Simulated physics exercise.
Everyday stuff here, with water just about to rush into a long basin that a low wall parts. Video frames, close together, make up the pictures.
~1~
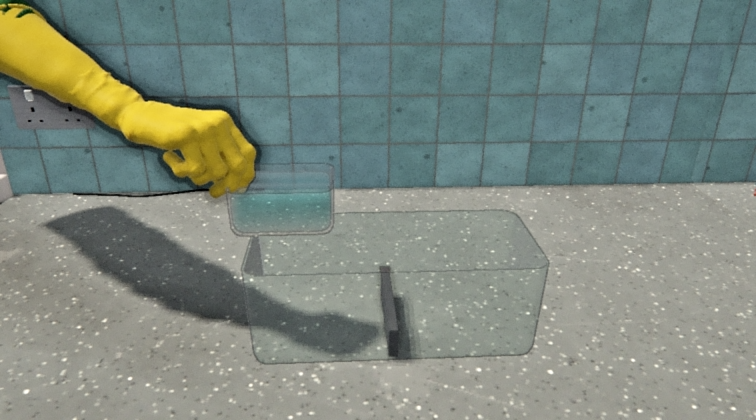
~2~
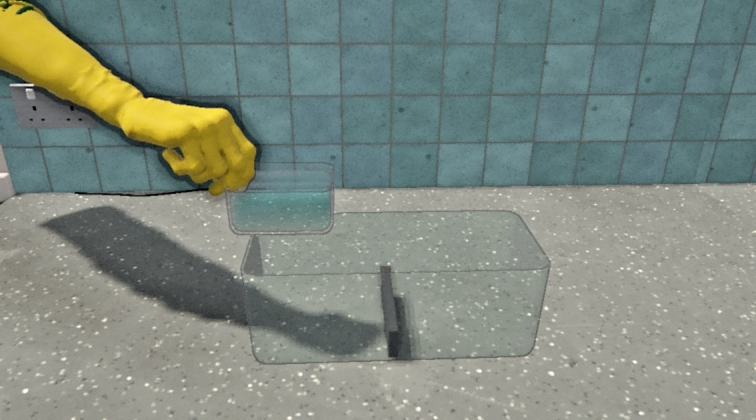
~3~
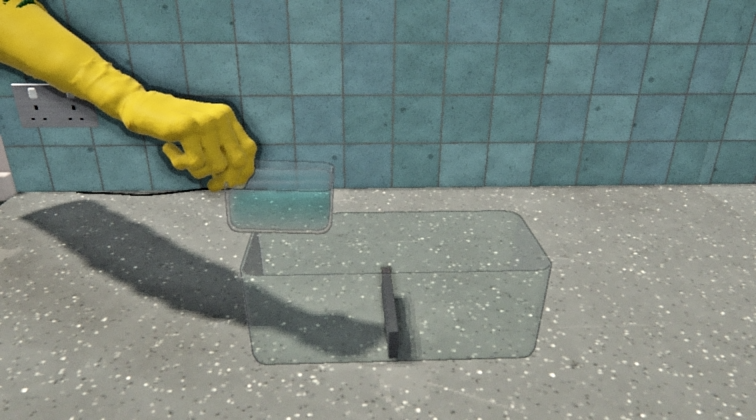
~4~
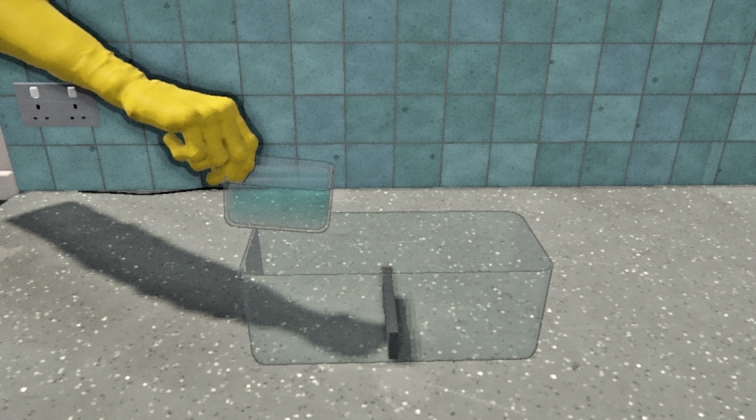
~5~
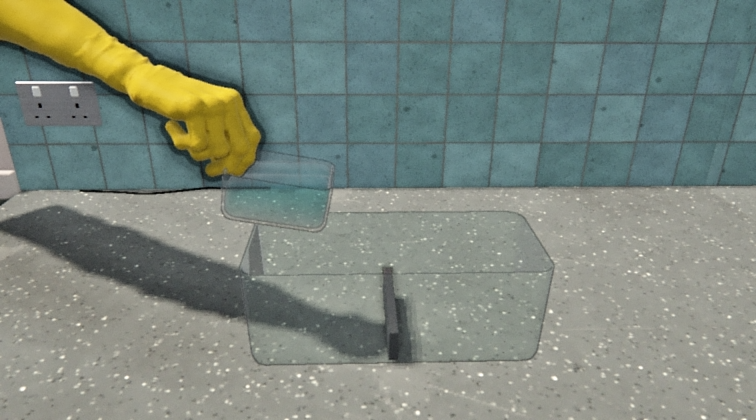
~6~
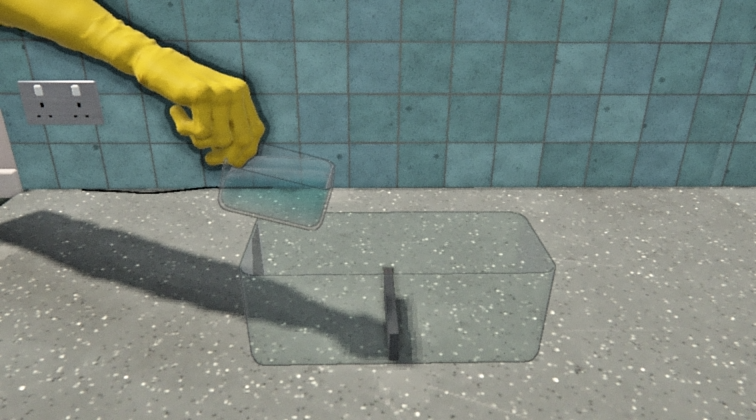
A small clear container of bluish water, held by a yellow-gloved hand, slowly tilted down to the right above a long clear basin with a low dividing wall, as the hand rose slightly.
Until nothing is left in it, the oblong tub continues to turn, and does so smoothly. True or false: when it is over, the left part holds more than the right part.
False.
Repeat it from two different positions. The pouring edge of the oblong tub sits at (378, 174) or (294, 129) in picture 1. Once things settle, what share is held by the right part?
95 % and 60 %.
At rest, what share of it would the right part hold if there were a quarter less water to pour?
Near 80 in a hundred.
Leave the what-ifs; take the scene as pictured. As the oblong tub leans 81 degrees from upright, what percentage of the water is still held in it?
30 %.
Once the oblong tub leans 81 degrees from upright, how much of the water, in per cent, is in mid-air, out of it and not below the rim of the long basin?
Around 45 in a hundred.
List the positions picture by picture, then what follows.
Tilt 0°; pouring edge (333, 179); surface from (235, 184) to (331, 183); the long basin's rim runs from (250, 244) to (532, 238); the wall's top is at (389, 297), in the first picture.
Tilt 1°; pouring edge (333, 178); surface from (234, 183) to (331, 181), in the second picture.
Tilt 3°; pouring edge (333, 178); surface from (234, 181) to (331, 180), in the third picture.
Tilt 6°; pouring edge (333, 178); surface from (233, 178) to (331, 177), in the fourth picture.
Tilt 10°; pouring edge (333, 178); surface from (232, 173) to (332, 174), in the fifth picture.
Tilt 16°; pouring edge (333, 177); surface from (230, 167) to (333, 171), in the sixth picture.
A moment on, the tilt is 81° and 29 per cent is still to pour, 8 is left of the wall and 19 right of it.
Next, the tilt is 116° and 2 per cent is still to pour, 15 is left of the wall and 77 right of it.
Then the tilt is 119° and 0 per cent is still to pour, 21 is left of the wall and 78 right of it.
Later the tilt is 119° and 0 per cent is still to pour, 21 is left of the wall and 78 right of it.
At rest 21 per cent lies left of the wall, 78 right of it and 1 outside.
